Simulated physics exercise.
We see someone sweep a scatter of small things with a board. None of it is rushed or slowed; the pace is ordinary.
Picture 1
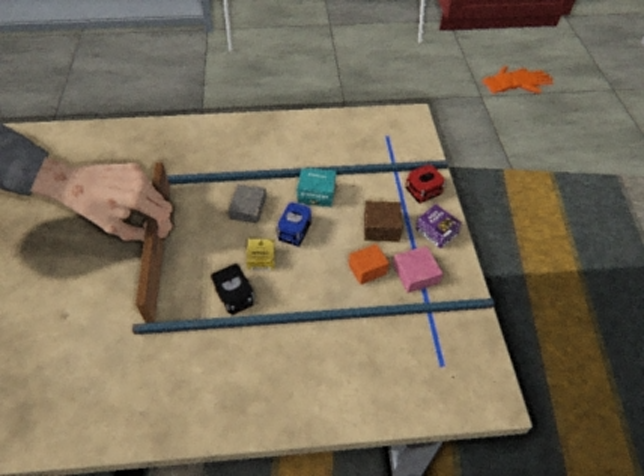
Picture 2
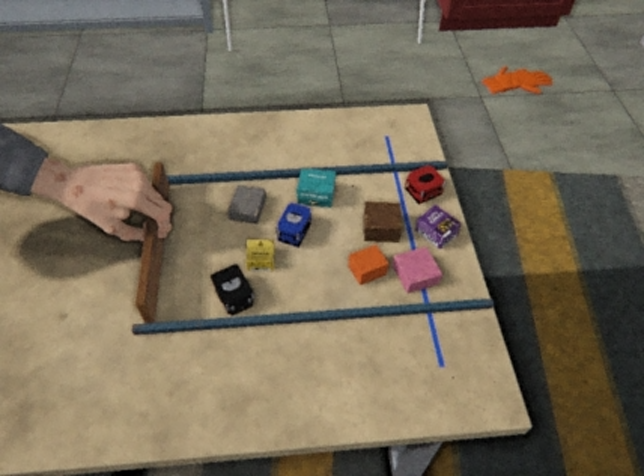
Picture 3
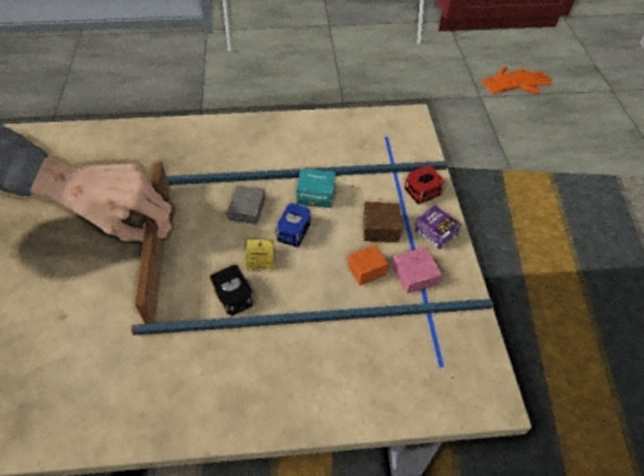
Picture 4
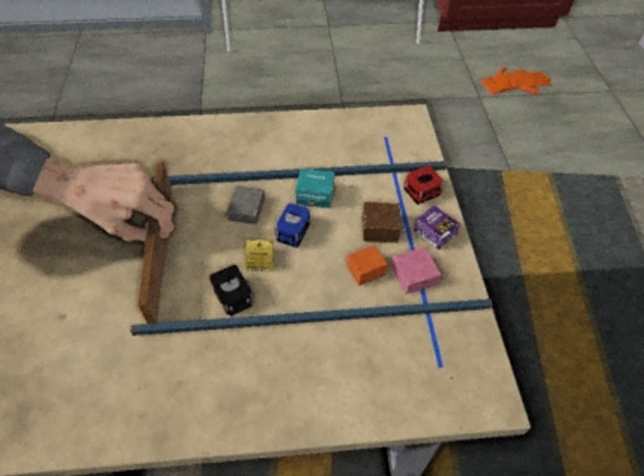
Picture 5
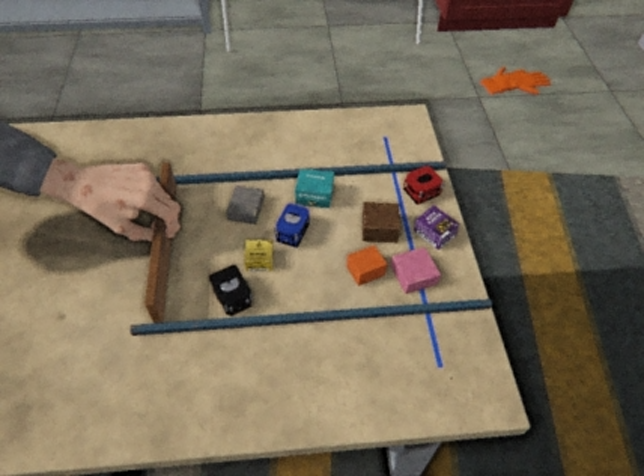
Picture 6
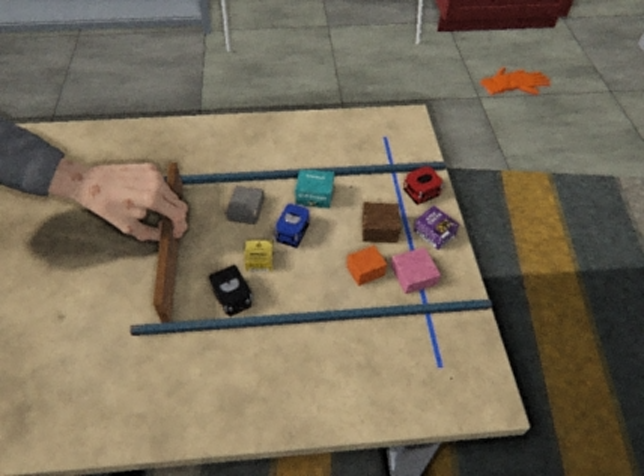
The video shows a hand holding a wooden board upright at the left of a tabletop scattered with small colourful blocks and cases between two rails; the board stays nearly still, then slides slightly right without touching them.
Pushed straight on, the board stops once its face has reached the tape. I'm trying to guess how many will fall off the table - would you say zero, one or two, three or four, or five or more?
Pieces going over the end will number three or four.
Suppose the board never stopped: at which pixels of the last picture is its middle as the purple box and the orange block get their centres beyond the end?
When the purple box crosses, the middle is near (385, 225); when the orange block crosses, near (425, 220).
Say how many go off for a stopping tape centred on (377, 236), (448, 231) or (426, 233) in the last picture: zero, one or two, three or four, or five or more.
Spot one gives not one, spot two gives 5 or more, spot three gives five or more.
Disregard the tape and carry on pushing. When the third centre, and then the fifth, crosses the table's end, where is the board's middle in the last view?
I'd say close to (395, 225), then close to (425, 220).
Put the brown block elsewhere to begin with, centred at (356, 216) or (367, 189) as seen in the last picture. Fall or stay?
In the two tries the brown block is not knocked off and ends up below, in that order.
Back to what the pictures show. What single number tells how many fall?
Taken together, the number is 3.
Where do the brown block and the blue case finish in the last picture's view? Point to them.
You'll find the brown block at roughly (455, 225) and the blue case at roughly (425, 216).
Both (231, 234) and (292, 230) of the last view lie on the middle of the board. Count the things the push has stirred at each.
First position 2; second position 5.
Soon after, none off yet; purple box at rest near (436, 227); red case at rest near (423, 185); pink block at rest near (415, 270).
Then, none off yet; purple box at rest near (436, 227); red case at rest near (423, 185); pink block moving near (421, 271).
At rest, the number that fall off is three or four; fallen, pink block, red case and purple box.
